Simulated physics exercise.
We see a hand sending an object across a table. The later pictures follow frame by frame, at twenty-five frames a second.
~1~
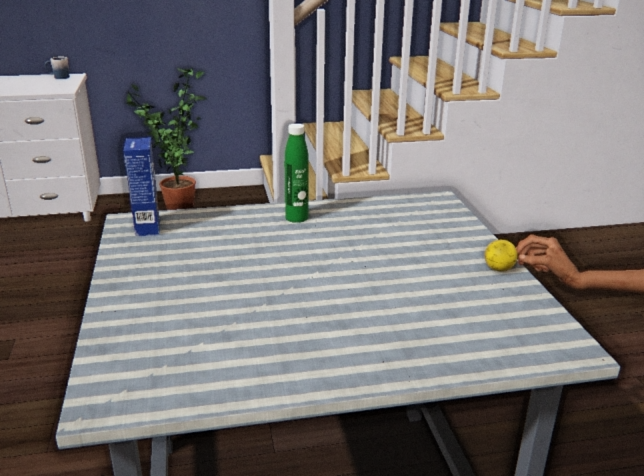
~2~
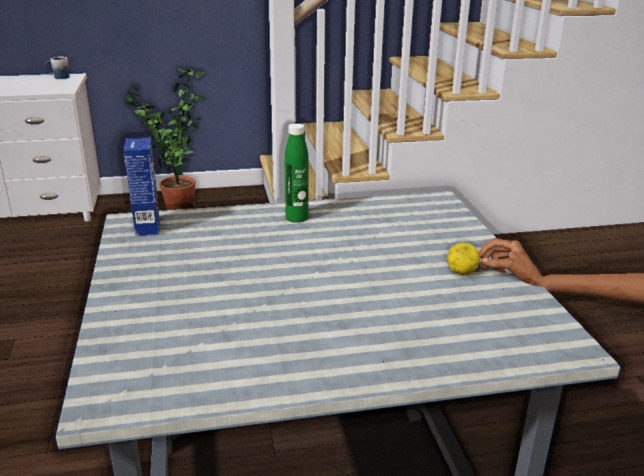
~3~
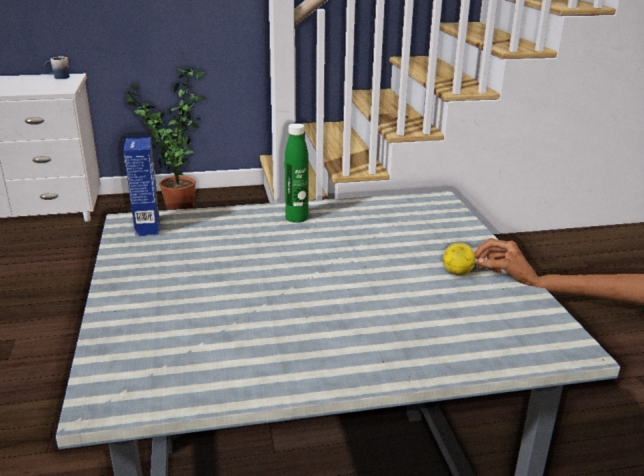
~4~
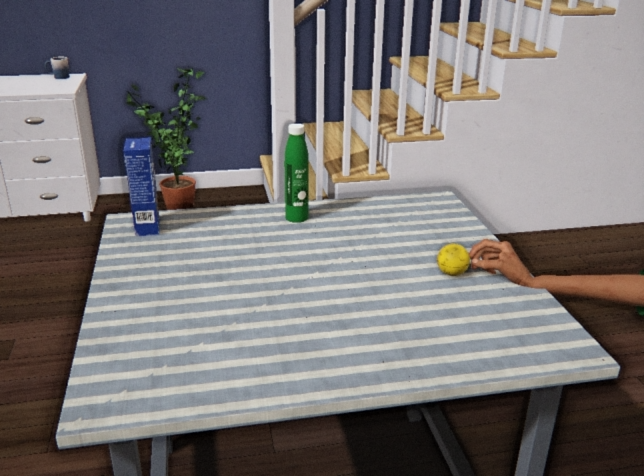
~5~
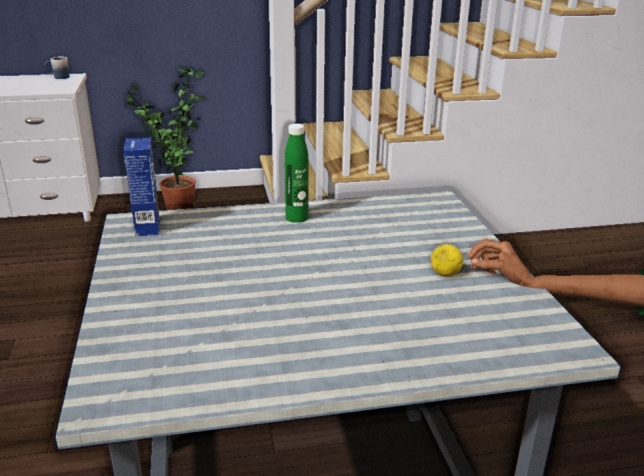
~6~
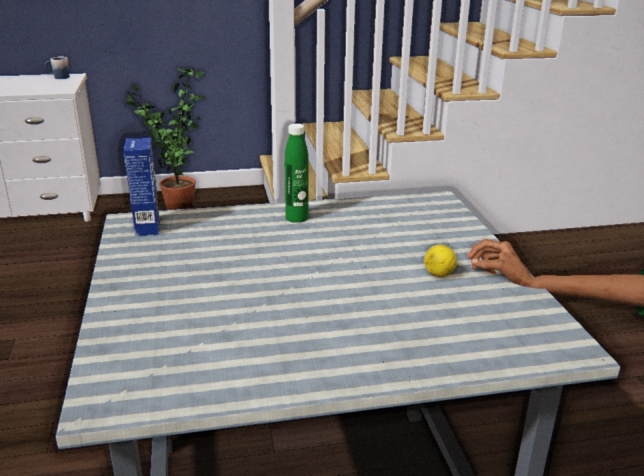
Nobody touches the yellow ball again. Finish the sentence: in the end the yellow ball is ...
Still on the table.
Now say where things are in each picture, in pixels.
Under the hand; yellow ball (501, 256), in the first picture.
Under the hand; yellow ball (463, 259), in the second picture.
Under the hand; yellow ball (459, 259), in the third picture.
Yellow ball (453, 260), in the fourth picture.
Yellow ball (447, 260), in the fifth picture.
Yellow ball (441, 261) rolled a little, in the sixth picture.
Then, 0.20 s after the last picture, yellow ball rolled about its own width near (412, 264).
Then, 0.40 s after the last picture, yellow ball rolled well along near (389, 266).
Then, 0.70 s after the last picture, yellow ball rolled well along near (365, 268).
At rest, moved from the start, yellow ball. Seen from the same camera at the end, yellow ball near (352, 269).
